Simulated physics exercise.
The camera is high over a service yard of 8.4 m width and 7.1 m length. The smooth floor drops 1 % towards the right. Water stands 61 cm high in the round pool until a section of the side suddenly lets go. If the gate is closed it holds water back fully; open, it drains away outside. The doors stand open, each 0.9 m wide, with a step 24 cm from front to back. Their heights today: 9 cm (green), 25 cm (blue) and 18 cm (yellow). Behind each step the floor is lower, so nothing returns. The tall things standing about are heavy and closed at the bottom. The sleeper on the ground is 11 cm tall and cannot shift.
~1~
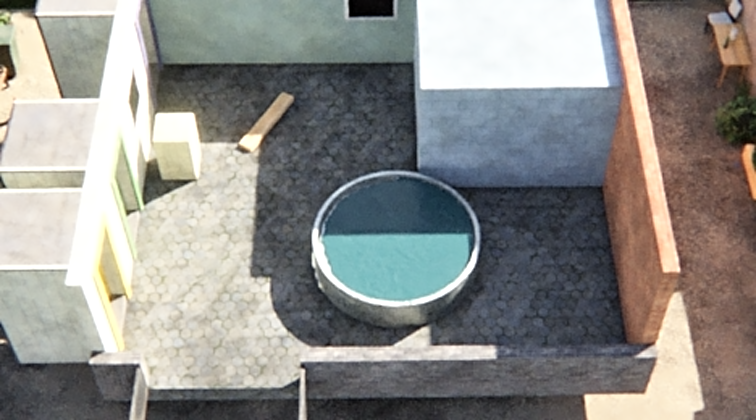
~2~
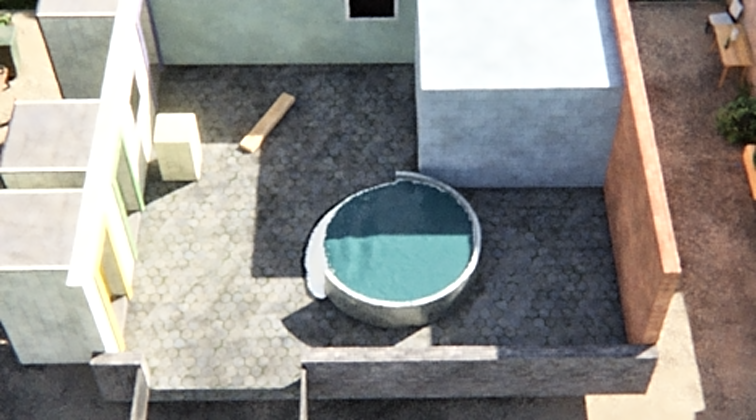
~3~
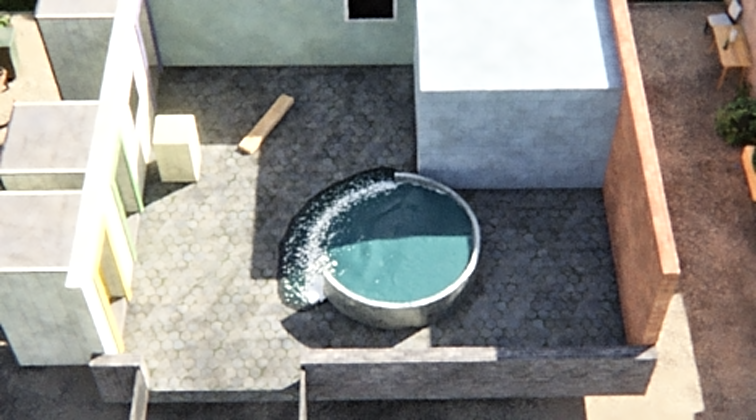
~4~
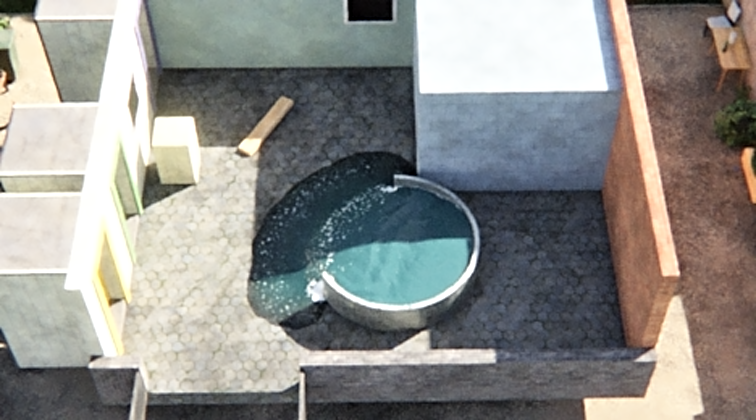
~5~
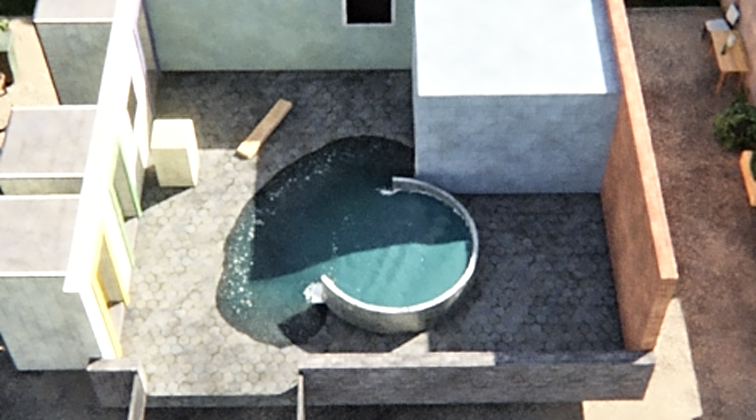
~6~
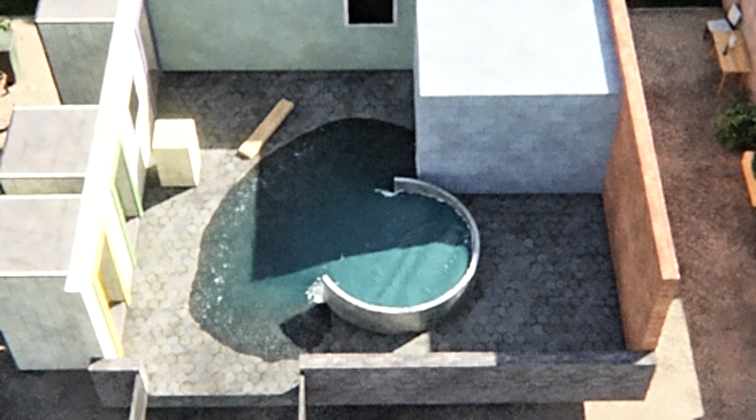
In a walled yard, a round pool's left side opens and water spreads left across paving.
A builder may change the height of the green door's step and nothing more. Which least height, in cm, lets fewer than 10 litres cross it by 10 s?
It would have to be roughly 21 cm high.
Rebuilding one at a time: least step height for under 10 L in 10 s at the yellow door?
About 12.0 cm at yellow.
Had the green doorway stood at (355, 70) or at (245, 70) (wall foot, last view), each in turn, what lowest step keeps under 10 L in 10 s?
About 14.5 and 17 cm.
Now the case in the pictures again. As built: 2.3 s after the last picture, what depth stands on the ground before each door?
Depths in cm: Green 23, blue 19, yellow 14.
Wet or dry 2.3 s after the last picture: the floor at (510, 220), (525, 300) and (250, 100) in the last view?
In that order: Not reached, not reached, flooded.
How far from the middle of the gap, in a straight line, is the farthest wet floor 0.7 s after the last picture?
Some 4.2 m out.
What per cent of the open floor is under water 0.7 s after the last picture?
About 55 per cent.
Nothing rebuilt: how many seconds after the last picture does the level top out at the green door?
At about 2.0 s.
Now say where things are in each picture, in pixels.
The first picture shows still water, 61 cm deep, in the round pool at (396, 238); the green door at (127, 197) is dry.
In the second picture, the front is at (312, 295), 0.3 m from the gap at (330, 222); 0.6 m2 of floor is wet, 61 cm left at the back.
In the third picture, the front is at (287, 302), 0.7 m from the gap at (330, 225); 2.2 m2 of floor is wet, 61 cm left at the back.
In the fourth picture, the front is at (254, 302), 1.2 m from the gap at (329, 228); 4.7 m2 of floor is wet, 61 cm left at the back.
In the fifth picture, the front is at (222, 301), 1.7 m from the gap at (328, 231); 7.8 m2 of floor is wet, 61 cm left at the back.
In the sixth picture, the front is at (194, 307), 2.2 m from the gap at (329, 232); 11.2 m2 of floor is wet, 61 cm left at the back; 1.2 m in a straight line remain to the green door at (126, 204).
Then, 0.7 s after the last picture water covers 55 % of the floor, deepest (22 cm) near (320, 239); 14 cm at the green door, 0 litres in over its 9 cm step.
Then, 2.3 s after the last picture water covers 60 % of the floor, deepest (38 cm) near (170, 79); 23 cm at the green door, 92 litres in over its 9 cm step.
Then, 9.3 s after the last picture water covers 85 % of the floor, deepest (14 cm) near (410, 199); 5 cm at the green door, 164 litres in over its 9 cm step.
At the green door as built, the water peaked near 25 cm, 2.1 s after the last picture.
Run again over the same 10 s with other heights there, 28 litres in over 18 cm, 2 litres over 24.5 cm. The limit of 10 litres is kept from about 21 cm up.
